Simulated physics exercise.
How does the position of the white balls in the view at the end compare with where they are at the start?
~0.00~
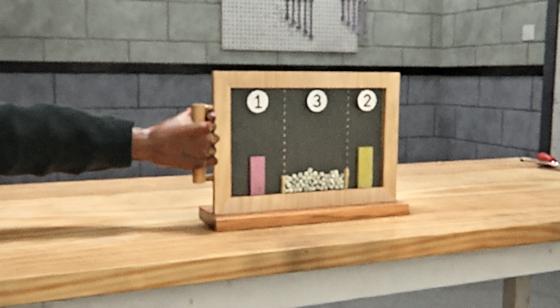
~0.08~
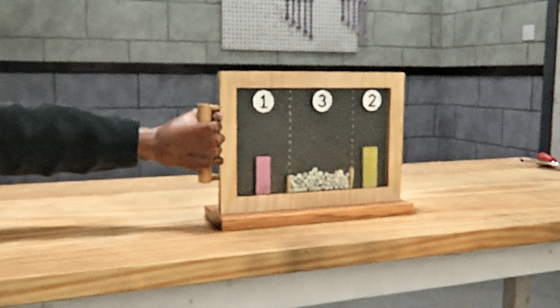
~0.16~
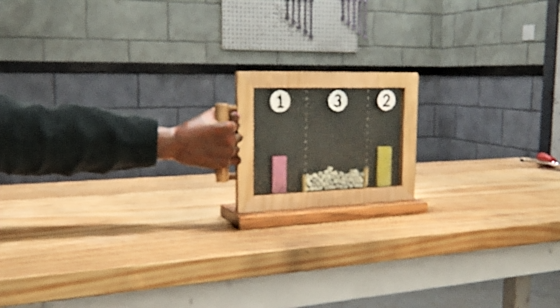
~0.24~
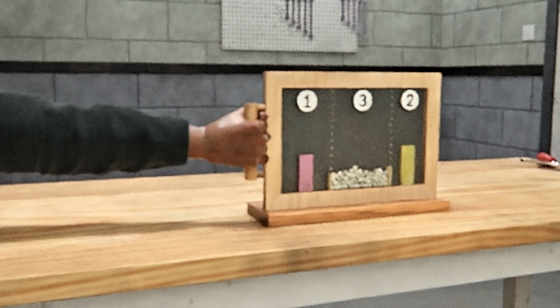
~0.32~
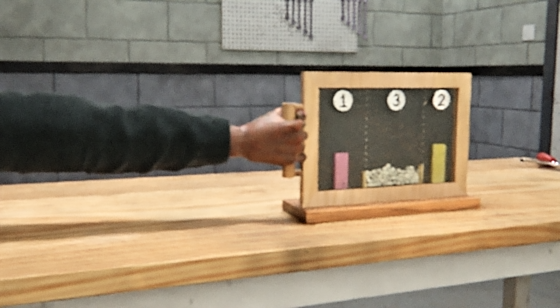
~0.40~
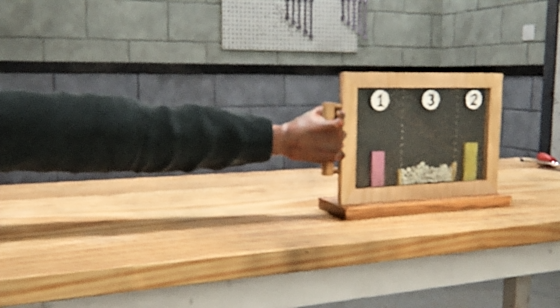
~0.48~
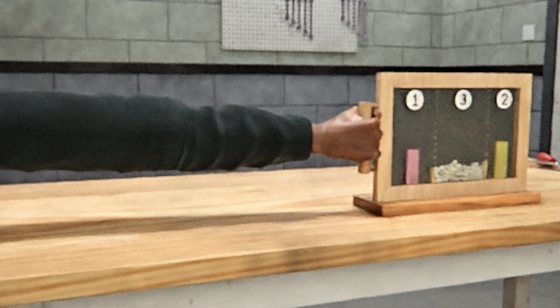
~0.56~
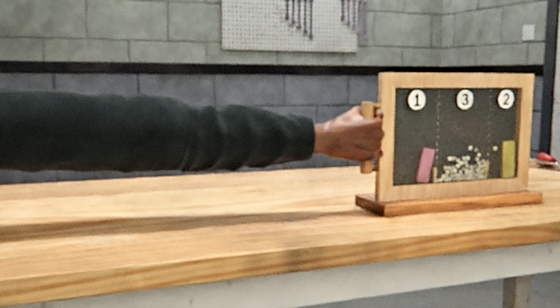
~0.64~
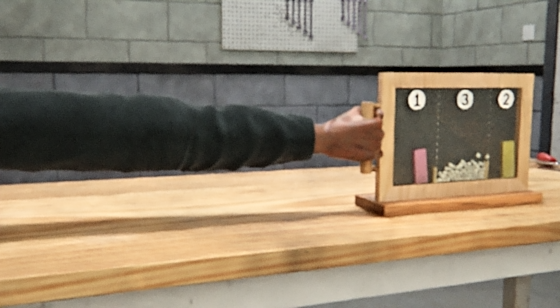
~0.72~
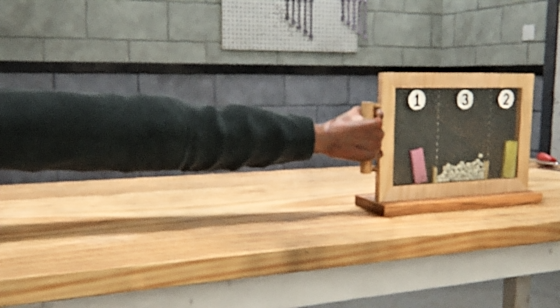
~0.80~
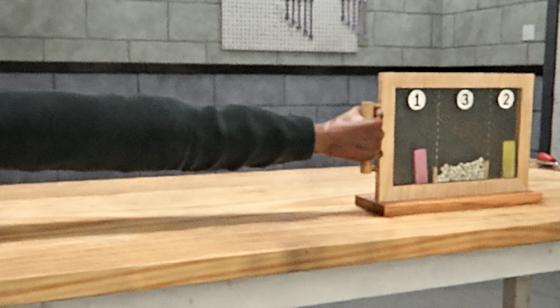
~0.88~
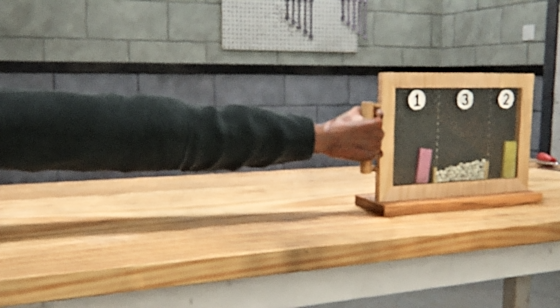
They end up well to the right of where they start, having travelled along the table with the case, and they sit slightly higher in the view.
At first, a hand in a dark sleeve grips the side handle of a framed, dark-backed case on a wooden table, with small white balls heaped low in the middle strip between a pink block and a yellow block. The arm slides the case to the right, slowly and then faster, while both blocks stay upright. As the case stops near the right side, the balls splash up and the pink block tips. The balls drop back and the blocks rock slightly. In the end, the case stands still, still held, with the white balls resting in the middle strip.
